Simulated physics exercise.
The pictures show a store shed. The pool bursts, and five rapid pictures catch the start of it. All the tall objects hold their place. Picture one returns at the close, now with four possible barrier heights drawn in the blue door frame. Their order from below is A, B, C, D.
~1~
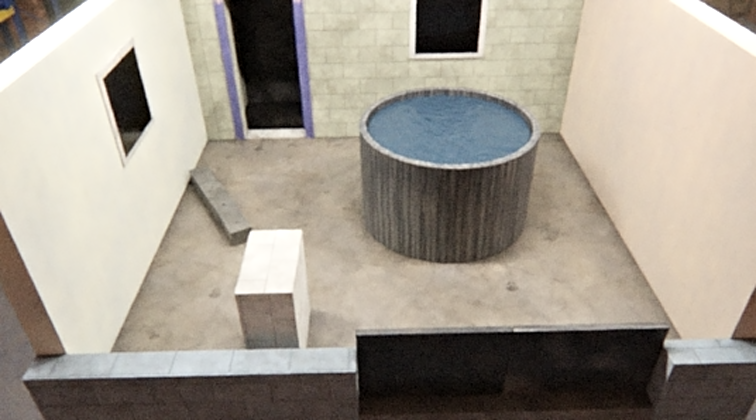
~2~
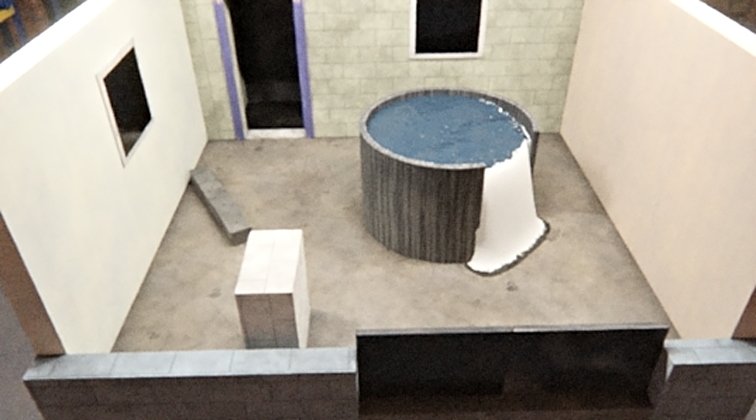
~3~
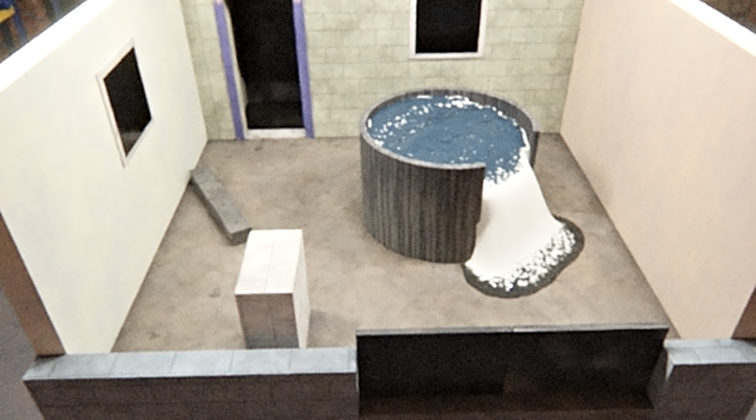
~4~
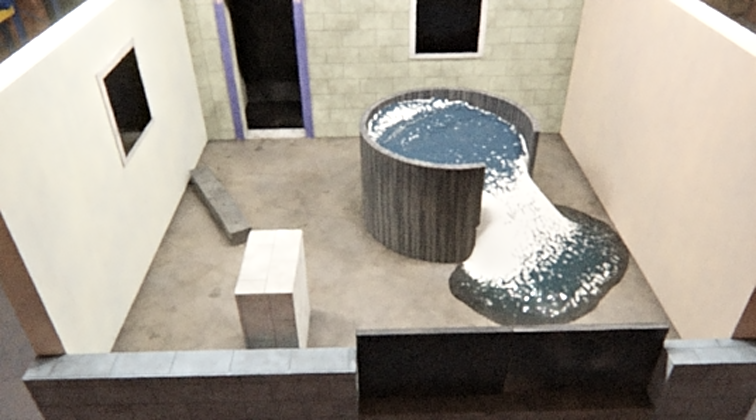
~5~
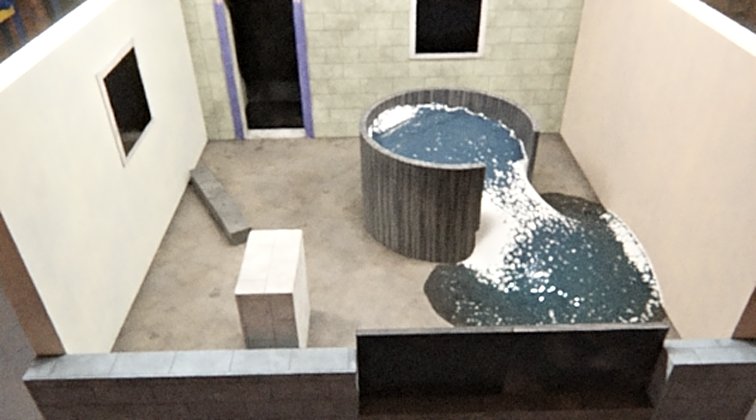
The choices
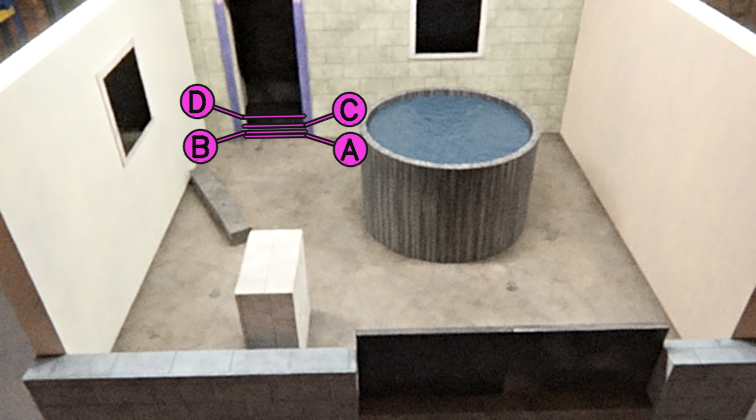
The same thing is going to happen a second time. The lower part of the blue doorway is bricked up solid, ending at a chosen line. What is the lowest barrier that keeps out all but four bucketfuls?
Use height C.
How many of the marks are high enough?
Two of them.
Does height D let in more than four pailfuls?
No.
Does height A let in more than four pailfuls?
Yes, it does.
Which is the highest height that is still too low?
B.
In magenta, A at (275, 135); B at (275, 131); C at (274, 125); D at (273, 116); from the bottom up A, B, C, D.
Choosing A, dozens of bucketfuls pour in.
Choosing B, some 15 bucketfuls get in.
Choosing C, a splash gets over, under a bucket.
Choosing D, nothing gets over.
